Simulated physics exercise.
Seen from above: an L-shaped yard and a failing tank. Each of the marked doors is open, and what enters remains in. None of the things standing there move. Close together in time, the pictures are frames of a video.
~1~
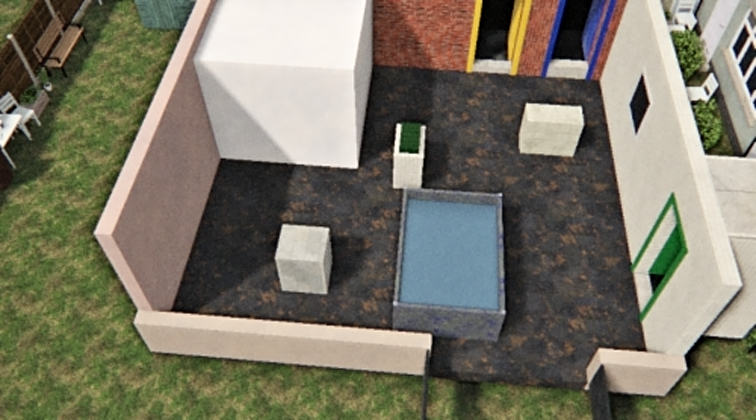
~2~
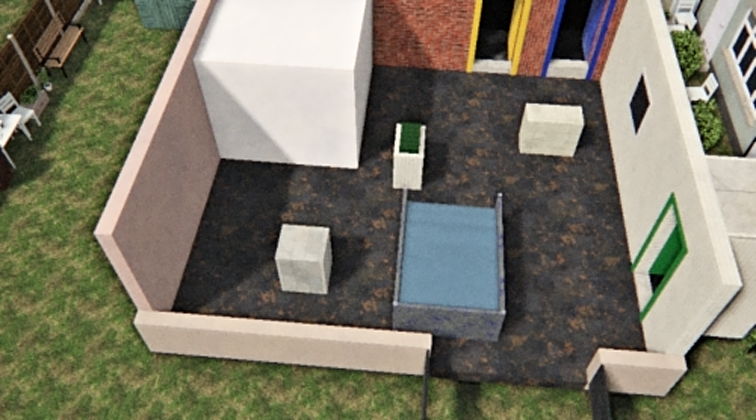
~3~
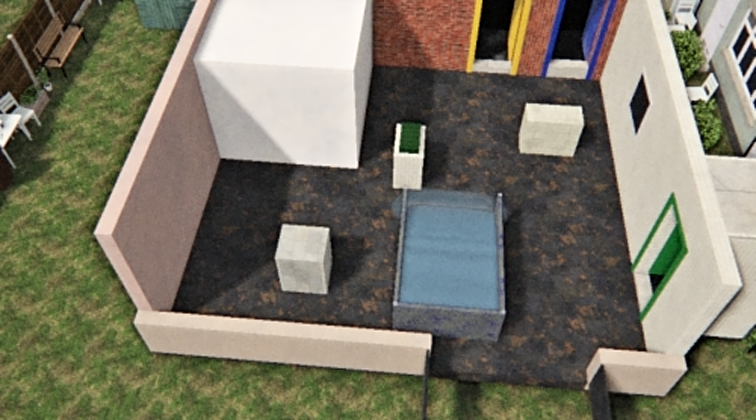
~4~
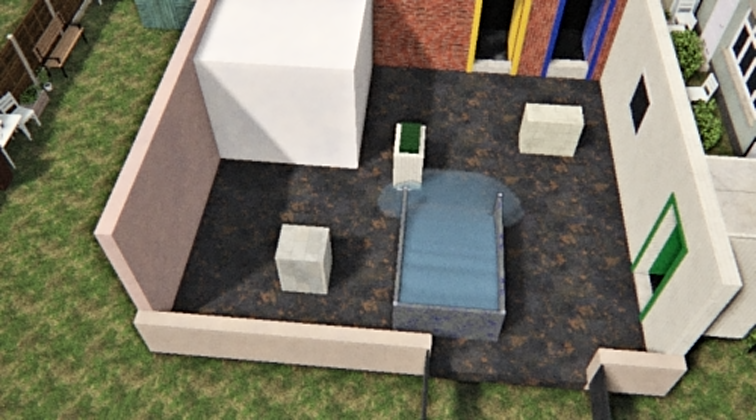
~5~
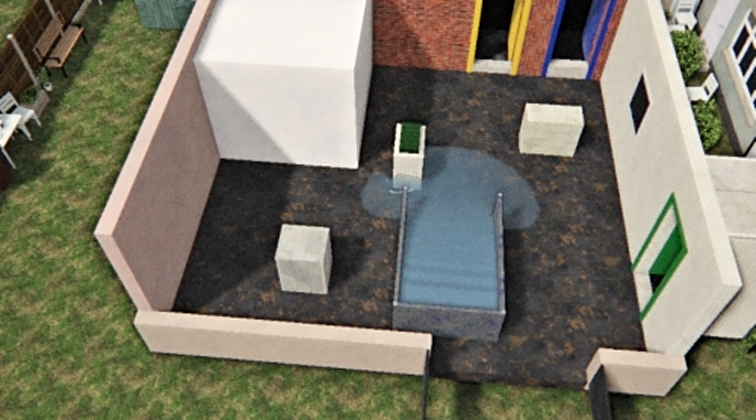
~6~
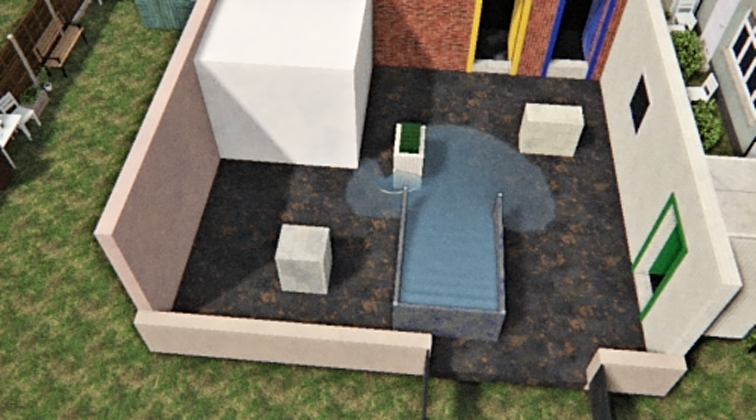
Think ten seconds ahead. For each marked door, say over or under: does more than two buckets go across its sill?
In order: The green door keeps to the limit; the yellow door goes over the limit; the blue door keeps to the limit.
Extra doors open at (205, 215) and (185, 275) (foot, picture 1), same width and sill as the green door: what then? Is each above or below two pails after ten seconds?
The first door remains below the limit, while the second remains below the limit.
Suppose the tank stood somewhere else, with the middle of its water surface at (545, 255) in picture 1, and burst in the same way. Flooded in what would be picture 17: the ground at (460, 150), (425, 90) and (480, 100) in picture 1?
In order, the three spots end up waterlogged, waterlogged and waterlogged.
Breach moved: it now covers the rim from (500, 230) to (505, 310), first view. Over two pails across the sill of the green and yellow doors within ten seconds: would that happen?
Result - green overshoots, yellow undershoots.
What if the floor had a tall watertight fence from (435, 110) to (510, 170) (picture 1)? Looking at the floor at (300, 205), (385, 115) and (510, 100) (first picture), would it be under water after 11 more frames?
First soaked, then soaked, then spared.
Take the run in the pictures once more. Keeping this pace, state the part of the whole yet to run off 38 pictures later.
Some 94 per cent.
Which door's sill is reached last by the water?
The one in green.
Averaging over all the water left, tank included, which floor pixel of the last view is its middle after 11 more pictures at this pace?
I'd put it at around (453, 180).
A moment on, water covers 35 % of the floor; the green door not reached, the yellow door wet at the sill, nothing in, the blue door not reached.
Next, water covers 50 % of the floor; the green door not reached, the yellow door over two buckets in, the blue door wet at the sill, nothing in.
Then, water covers 65 % of the floor; the green door wet at the sill, nothing in, the yellow door far over two buckets in, the blue door wet at the sill, nothing in.
Later, water covers 85 % of the floor; the green door wet at the sill, nothing in, the yellow door far over two buckets in, the blue door wet at the sill, nothing in.
In the end, water covers 95 % of the floor; the green door wet at the sill, nothing in, the yellow door far over two buckets in, the blue door wet at the sill, nothing in.
